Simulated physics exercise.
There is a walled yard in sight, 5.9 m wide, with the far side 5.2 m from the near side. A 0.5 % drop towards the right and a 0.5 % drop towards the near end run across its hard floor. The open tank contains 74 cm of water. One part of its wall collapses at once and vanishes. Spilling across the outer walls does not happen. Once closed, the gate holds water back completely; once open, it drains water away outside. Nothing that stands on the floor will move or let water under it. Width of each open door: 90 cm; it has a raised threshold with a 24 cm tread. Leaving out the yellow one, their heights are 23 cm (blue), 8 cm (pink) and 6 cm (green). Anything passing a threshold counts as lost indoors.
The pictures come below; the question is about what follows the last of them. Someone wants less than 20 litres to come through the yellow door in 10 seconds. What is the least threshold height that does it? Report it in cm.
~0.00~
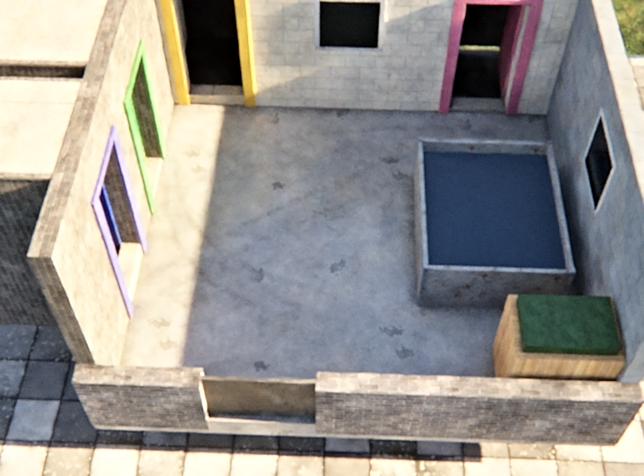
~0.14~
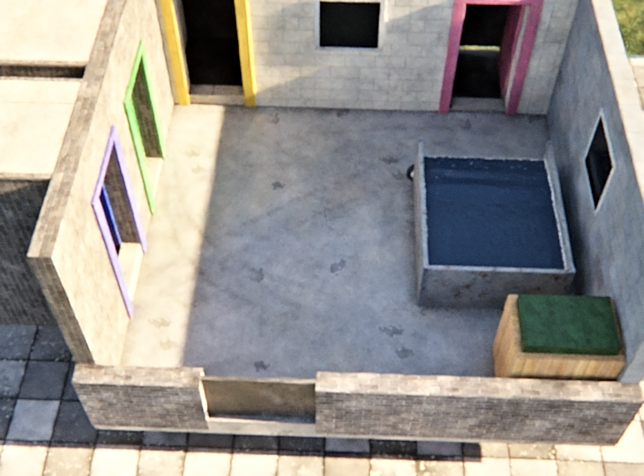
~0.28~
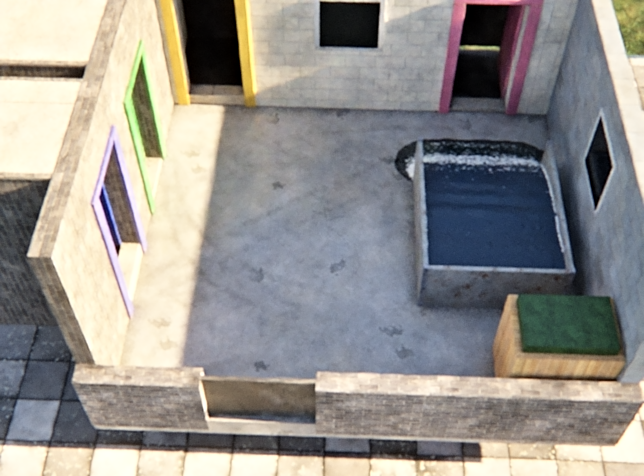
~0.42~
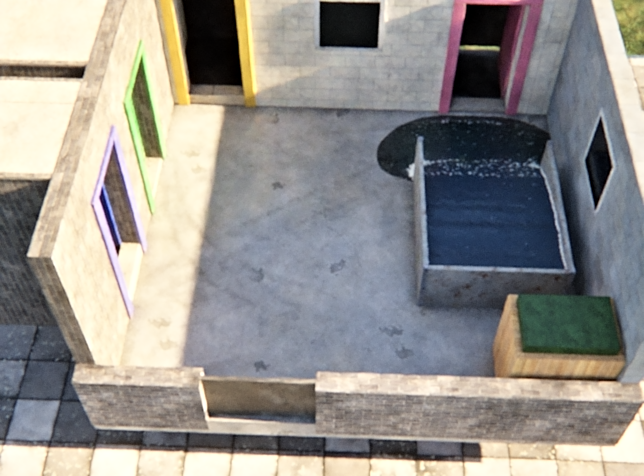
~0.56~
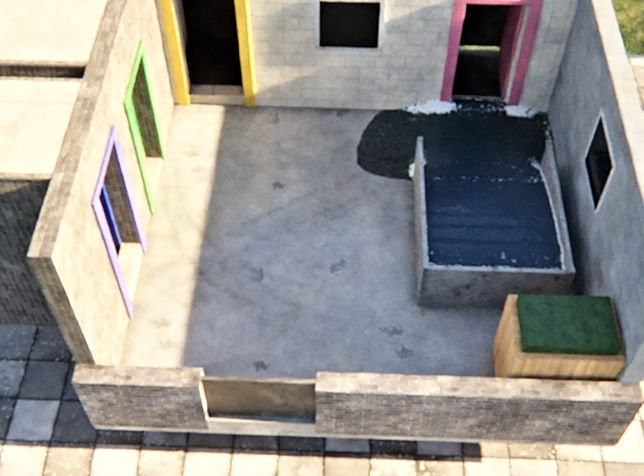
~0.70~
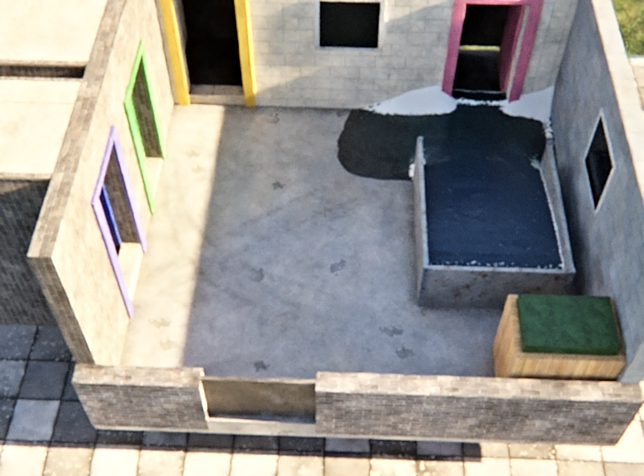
It needs to be around 9.5 cm high.
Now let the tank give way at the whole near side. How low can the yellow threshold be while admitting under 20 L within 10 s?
You'd want it roughly 17 centimetres tall.
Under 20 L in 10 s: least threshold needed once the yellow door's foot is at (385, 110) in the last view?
You'd want it roughly 25 cm high.
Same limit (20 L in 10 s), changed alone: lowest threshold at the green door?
The green one would have to be about 11.0 cm high.
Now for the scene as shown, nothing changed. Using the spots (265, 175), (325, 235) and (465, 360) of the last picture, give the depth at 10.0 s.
Depths of roughly 5 cm, 5 cm and 8 cm, in that order.
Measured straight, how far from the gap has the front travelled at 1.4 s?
Around 3.6 m out.
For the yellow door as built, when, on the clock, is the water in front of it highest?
The level tops out around 5.5 s.
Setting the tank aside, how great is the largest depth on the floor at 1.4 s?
Roughly 45 cm.
After 1.4 s water covers 20 % of the floor, deepest (45 cm) near (539, 120); it has not reached the yellow door.
After 3.0 s water covers 45 % of the floor, deepest (28 cm) near (544, 145); 5 cm at the yellow door, 0 litres in over its 19 cm threshold.
After 10.0 s water covers 95 % of the floor, deepest (21 cm) near (589, 416); 4 cm at the yellow door, 0 litres in over its 19 cm threshold.
At the yellow door as built, the water arrived by 1.7 s and peaked near 12 cm at 5.6 s.
Run again over the same 10 s with other heights there, 31 litres in over 8 cm, 13 litres over 11 cm. The limit of 20 litres is kept from about 9.5 cm up.
